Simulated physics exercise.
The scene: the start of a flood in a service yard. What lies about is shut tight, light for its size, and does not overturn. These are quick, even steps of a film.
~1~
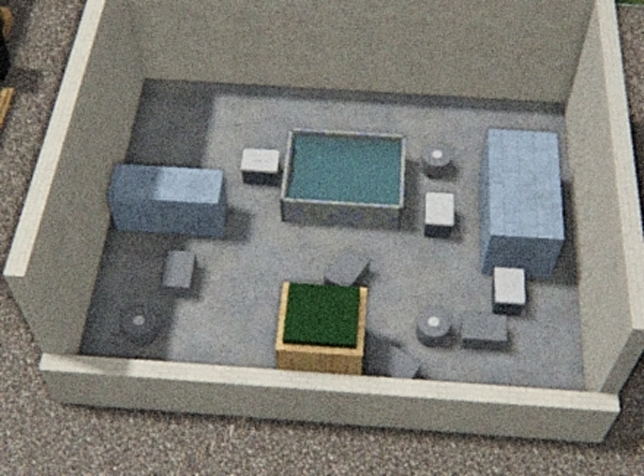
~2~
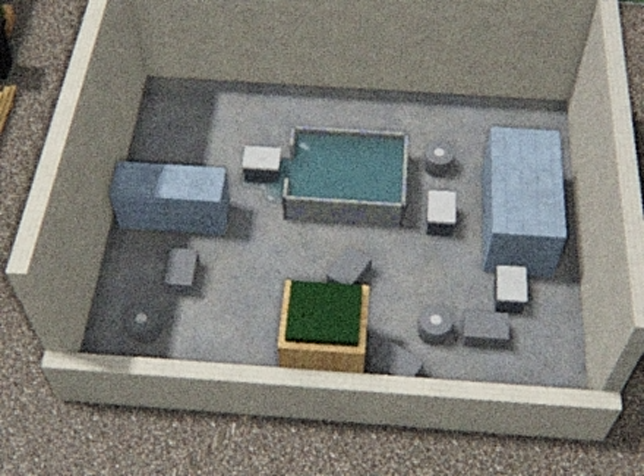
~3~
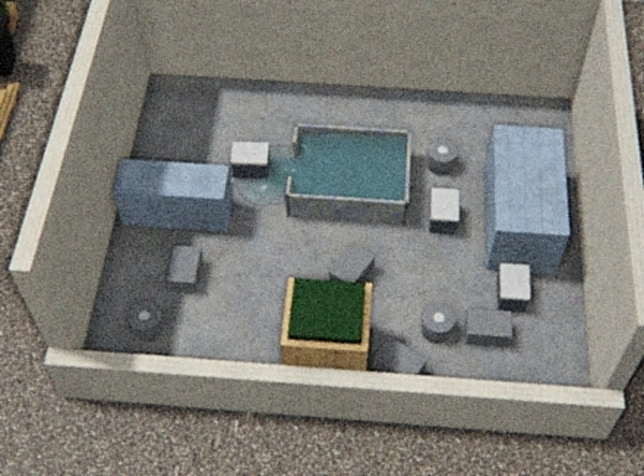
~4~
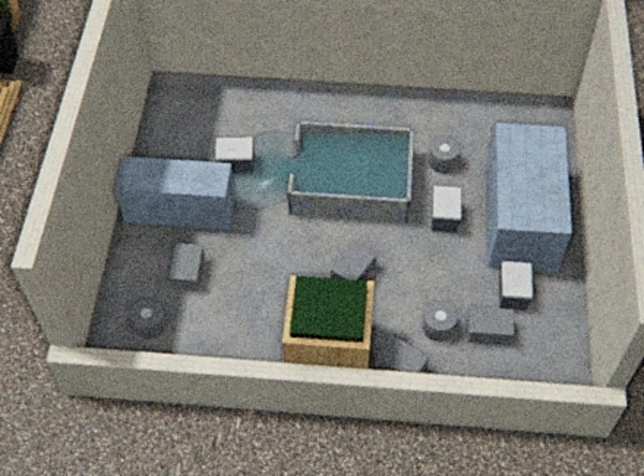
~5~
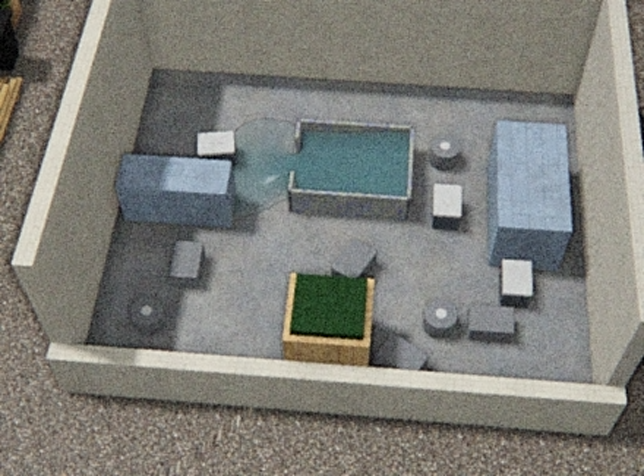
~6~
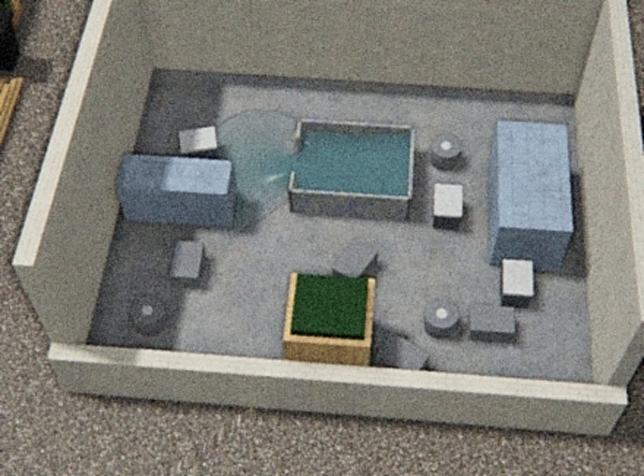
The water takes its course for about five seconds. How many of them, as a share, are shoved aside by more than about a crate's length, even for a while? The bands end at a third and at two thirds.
It is less than a third.
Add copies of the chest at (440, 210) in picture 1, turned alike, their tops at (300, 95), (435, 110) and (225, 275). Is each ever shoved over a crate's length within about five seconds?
As listed: Yes, never so far, swept aside.
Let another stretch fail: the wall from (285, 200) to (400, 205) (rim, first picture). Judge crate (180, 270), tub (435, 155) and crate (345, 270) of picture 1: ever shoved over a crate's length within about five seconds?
In that order: Not that far, no, moved that far.
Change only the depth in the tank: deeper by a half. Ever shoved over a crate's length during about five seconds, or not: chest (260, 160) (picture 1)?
Answer: Pushed that far.
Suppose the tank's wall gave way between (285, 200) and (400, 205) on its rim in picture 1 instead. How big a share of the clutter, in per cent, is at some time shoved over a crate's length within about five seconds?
Roughly 40 per cent.
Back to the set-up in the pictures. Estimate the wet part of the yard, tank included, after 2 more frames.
Near 20 in a hundred.
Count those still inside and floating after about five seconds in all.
It comes to 1.
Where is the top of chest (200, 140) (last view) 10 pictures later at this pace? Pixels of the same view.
At about (157, 104).
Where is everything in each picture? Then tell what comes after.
A chest at (260, 159) rests on the ground; a crate at (395, 363), on the bottom; 0 of 10 have shifted, in the first picture.
A chest at (262, 157) rests on the ground; a crate at (398, 361) rests on the ground; 0 of 10 have shifted, in the second picture.
A chest at (250, 152) rests on the ground, close to its start; a crate at (400, 358), on the bottom; 1 of 10 have shifted, in the third picture.
A chest at (234, 148) rests on the ground, a stride from its start; a crate at (402, 356) rests on the ground; 1 of 10 have shifted, in the fourth picture.
A chest at (216, 142), on the bottom, a stride from its start; a crate at (402, 354), on the bottom; 1 of 10 have shifted, in the fifth picture.
A chest at (198, 139), on the bottom, a stride from its start; a crate at (403, 354) rests on the ground; 1 of 10 have shifted, in the sixth picture.
A moment on, 1 of 10 are well off their spots; 0 afloat.
Next, 1 of 10 are well off their spots; 0 afloat.
Later, 1 of 10 are well off their spots; 1 afloat.
In the end, 1 of 10 are well off their spots, and 1 have been at some point; 1 afloat.
